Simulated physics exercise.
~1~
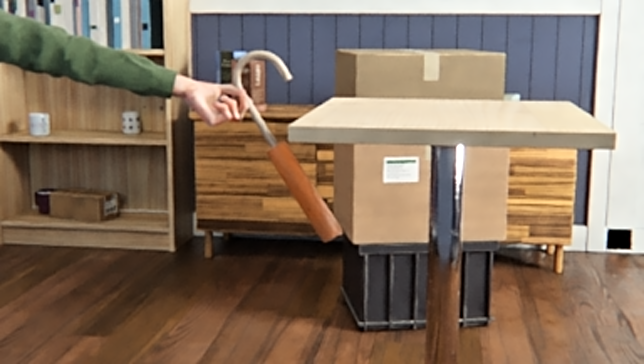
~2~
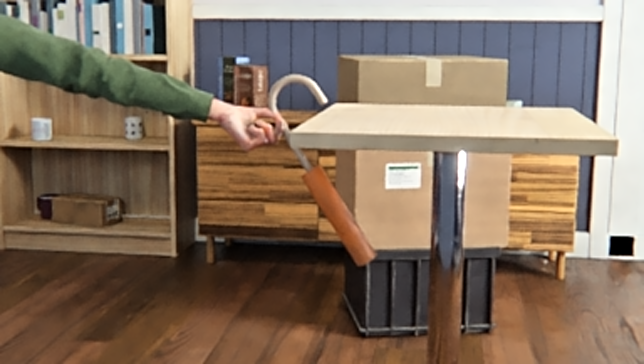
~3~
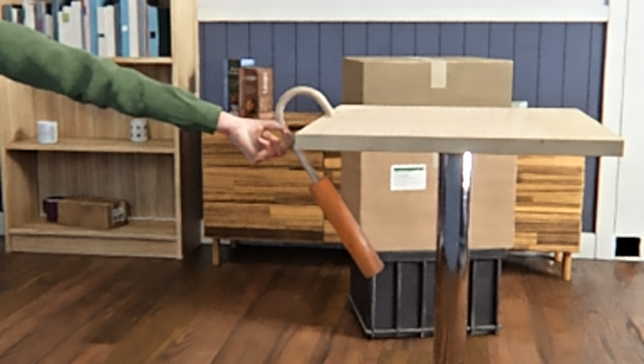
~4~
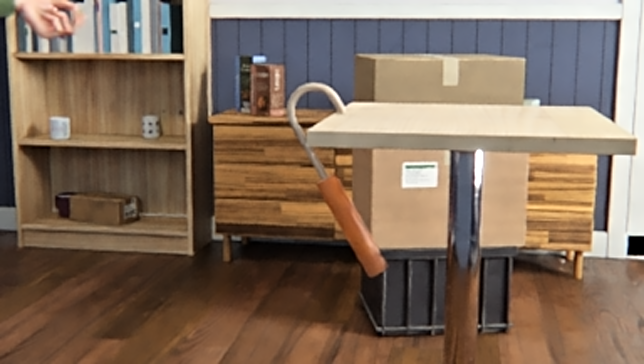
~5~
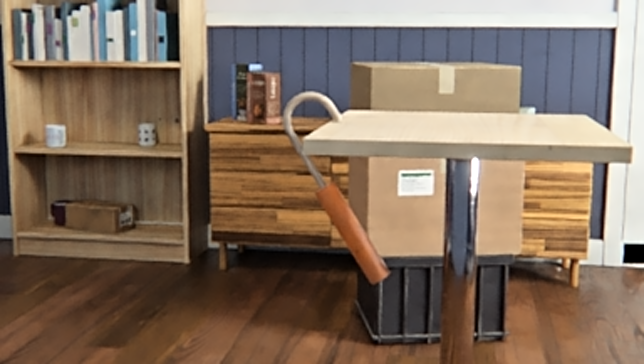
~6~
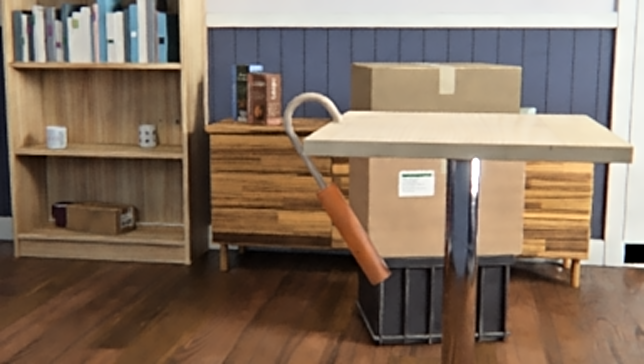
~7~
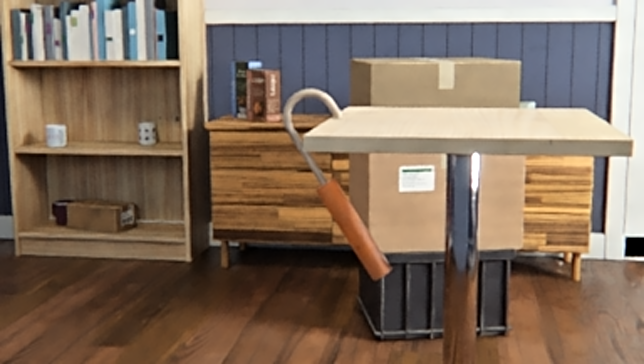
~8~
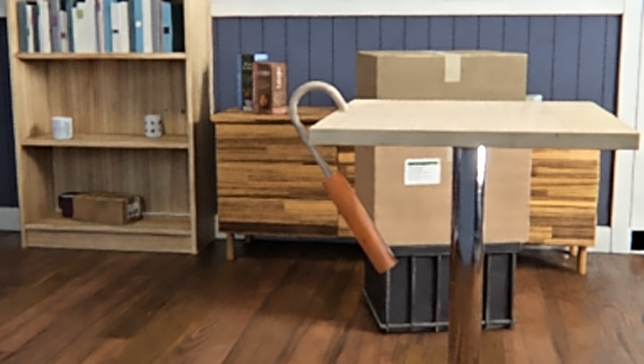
An orange umbrella is hooked onto a table edge by a hand and stays hanging.
